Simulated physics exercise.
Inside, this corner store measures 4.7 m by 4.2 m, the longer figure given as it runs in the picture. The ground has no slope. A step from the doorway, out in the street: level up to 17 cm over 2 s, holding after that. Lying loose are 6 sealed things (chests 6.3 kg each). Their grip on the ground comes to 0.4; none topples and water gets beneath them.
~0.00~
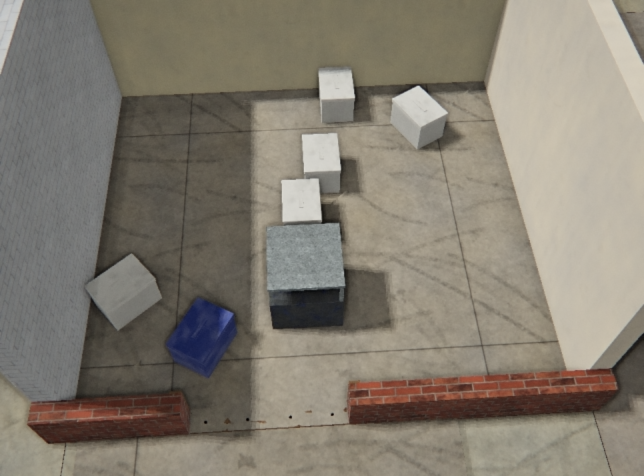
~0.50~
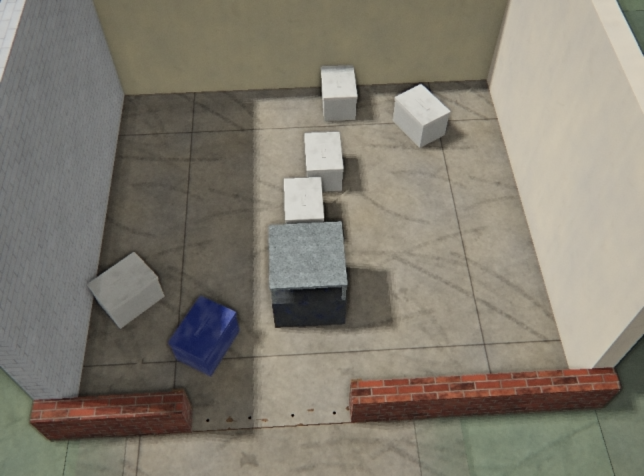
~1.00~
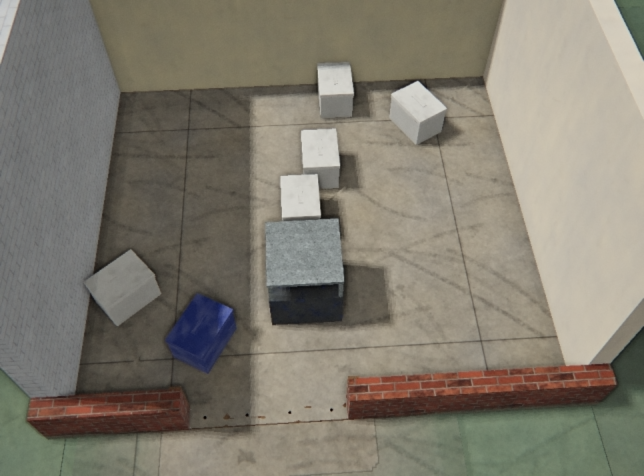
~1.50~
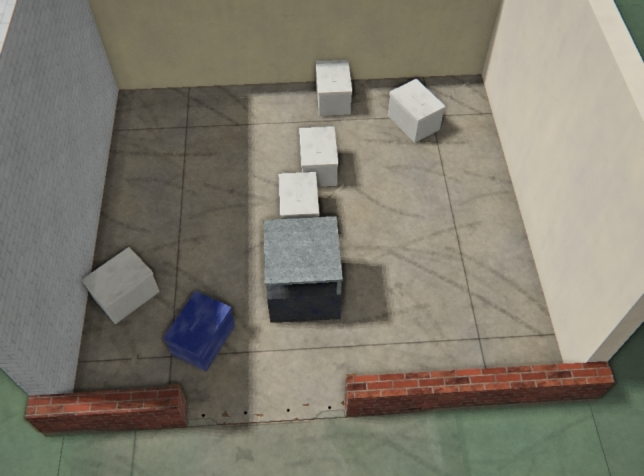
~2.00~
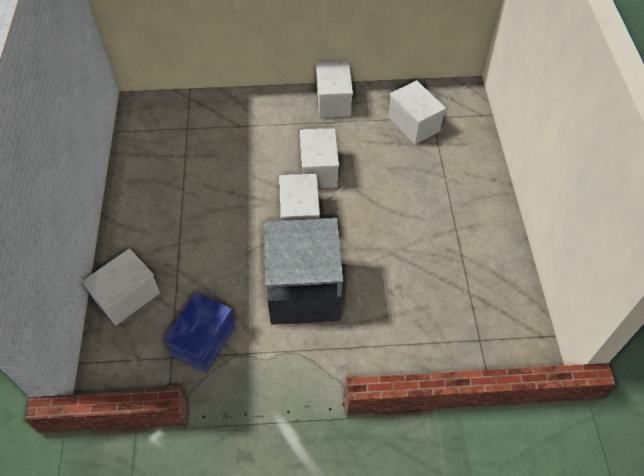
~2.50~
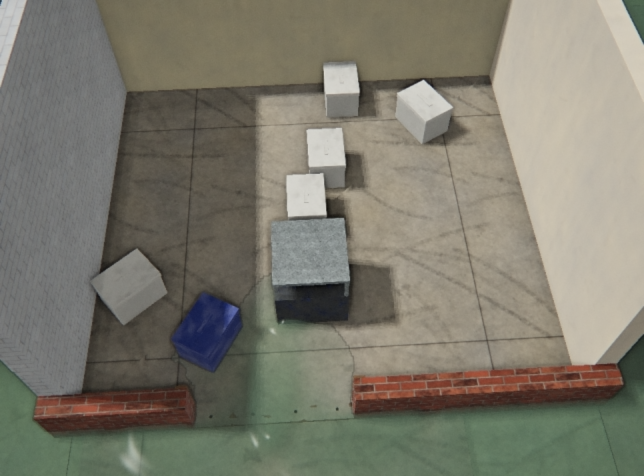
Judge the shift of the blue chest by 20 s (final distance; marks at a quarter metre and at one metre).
Result: A modest shift.
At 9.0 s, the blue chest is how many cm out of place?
Roughly 50 centimetres by that point.
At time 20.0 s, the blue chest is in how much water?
10 cm or so.
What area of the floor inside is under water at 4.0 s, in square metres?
8.5 m2.
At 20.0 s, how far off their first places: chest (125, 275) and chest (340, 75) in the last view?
First 150 cm, then 60 cm.
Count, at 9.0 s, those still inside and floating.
That would be 4 of them.
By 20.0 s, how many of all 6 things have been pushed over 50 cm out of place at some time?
6 of them.
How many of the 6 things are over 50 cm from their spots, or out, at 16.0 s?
The answer is 6.
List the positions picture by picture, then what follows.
In the first picture, the blue chest at (200, 329), on the bottom; 0.0 m2 under water; 0 of 6 have shifted.
In the second picture, the blue chest at (203, 327), on the bottom; water covers 0.0 m2; 0 of 6 have shifted.
In the third picture, the blue chest at (200, 324), on the bottom; 0.0 m2 under water; 0 of 6 have shifted.
In the fourth picture, the blue chest at (198, 322), on the bottom; 0.0 m2 under water; 0 of 6 have shifted.
In the fifth picture, the blue chest at (198, 324), on the bottom; 0.5 m2 under water; 0 of 6 have shifted.
In the sixth picture, the blue chest at (205, 323) rests on the ground; water covers 1.2 m2; 0 of 6 have shifted.
After 4.0 s the blue chest is near (136, 315), 0.7 m from its start, aground; 0 afloat.
After 9.0 s the blue chest is near (147, 338), 0.5 m from its start, afloat; 4 afloat.
After 16.0 s the blue chest is near (114, 289), 1.0 m from its start, afloat; 6 afloat.
After 20.0 s the blue chest is near (160, 344), 0.4 m from its start, afloat; 6 afloat.
